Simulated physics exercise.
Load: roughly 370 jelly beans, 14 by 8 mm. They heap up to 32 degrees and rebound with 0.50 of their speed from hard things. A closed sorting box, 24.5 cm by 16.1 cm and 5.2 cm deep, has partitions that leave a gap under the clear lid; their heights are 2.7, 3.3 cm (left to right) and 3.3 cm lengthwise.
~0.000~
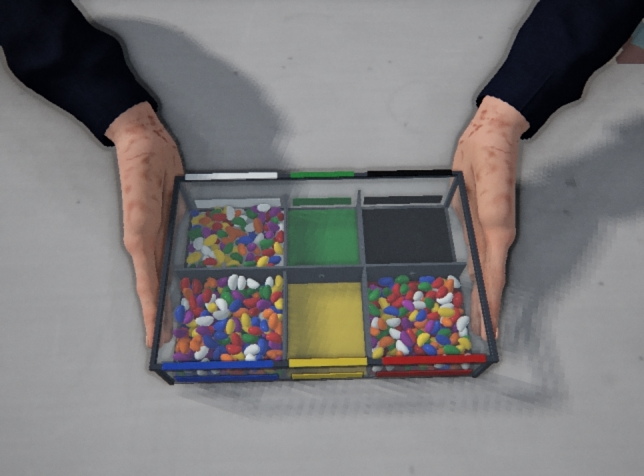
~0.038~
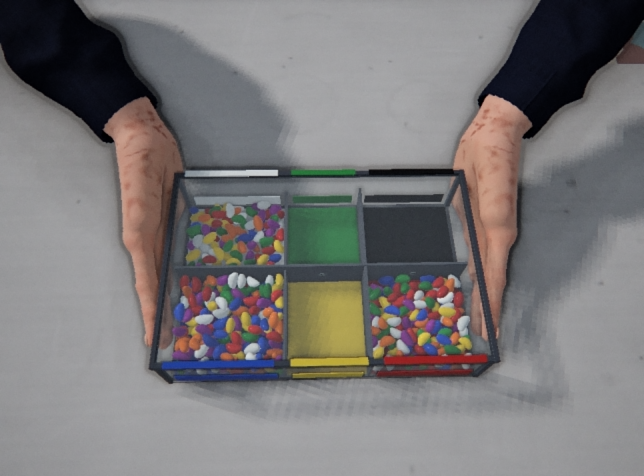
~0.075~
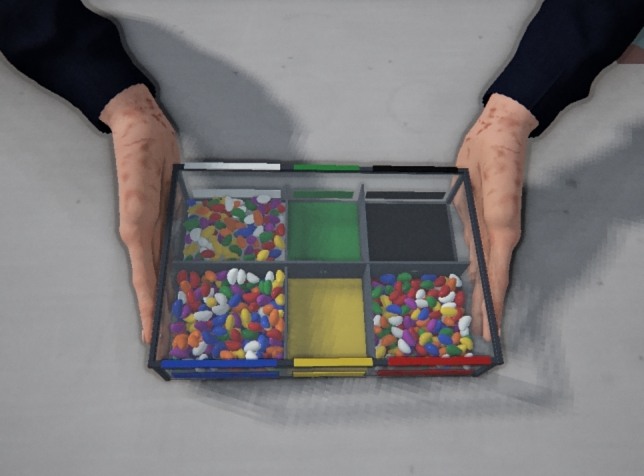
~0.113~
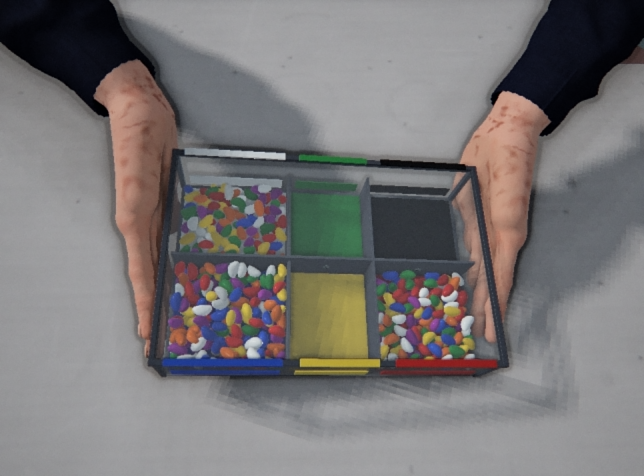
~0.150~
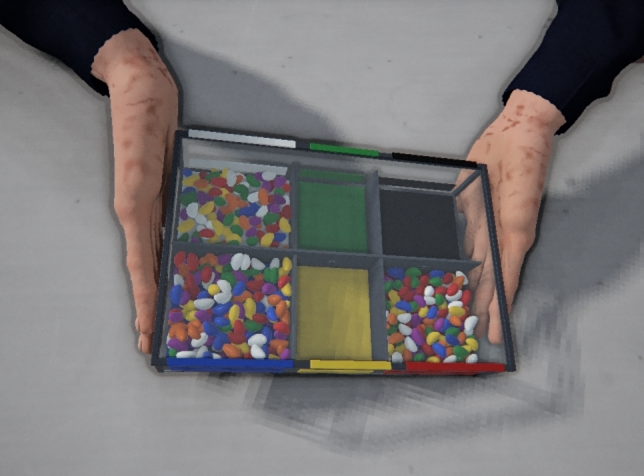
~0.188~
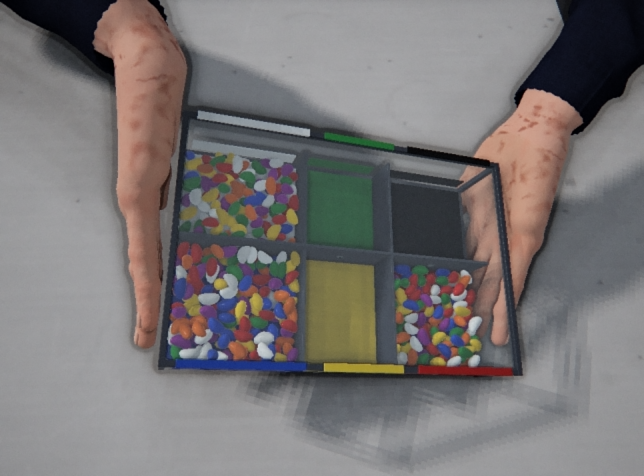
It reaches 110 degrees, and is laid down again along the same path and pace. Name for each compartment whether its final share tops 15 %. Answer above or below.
Red compartment: Above; blue compartment: Below; green compartment: Below; yellow compartment: Above; white compartment: Below; black compartment: Below.
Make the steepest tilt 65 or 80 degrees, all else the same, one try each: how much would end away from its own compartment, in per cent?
About 30 and 40 per cent.
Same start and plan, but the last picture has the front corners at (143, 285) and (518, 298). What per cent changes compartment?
Then about 50 per cent.
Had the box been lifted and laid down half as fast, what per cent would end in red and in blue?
Red 70; blue 10.
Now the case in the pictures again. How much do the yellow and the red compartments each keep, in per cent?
Yellow 20; red 65.
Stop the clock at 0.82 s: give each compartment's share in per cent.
Red 45, blue 25, green 5, yellow 15, white 10, black 0.
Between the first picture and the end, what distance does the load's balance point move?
Some 8.5 cm.
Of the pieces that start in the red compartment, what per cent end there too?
Roughly 100 per cent.
After 0.82 s, tilt 110 degrees; red 45 %, blue 25 %, green 5 %, yellow 15 %, white 10 %.
Then, at 1.25 s, tilt 47 degrees; red 65 %, blue 10 %, yellow 20 %.
Then, at 1.75 s, tilt 0 degrees; red 65 %, blue 10 %, yellow 20 %.
By 2.2 s all is still; red 65 %, blue 10 %, green 0 %, yellow 20 %, white 0 %, black 0 %.
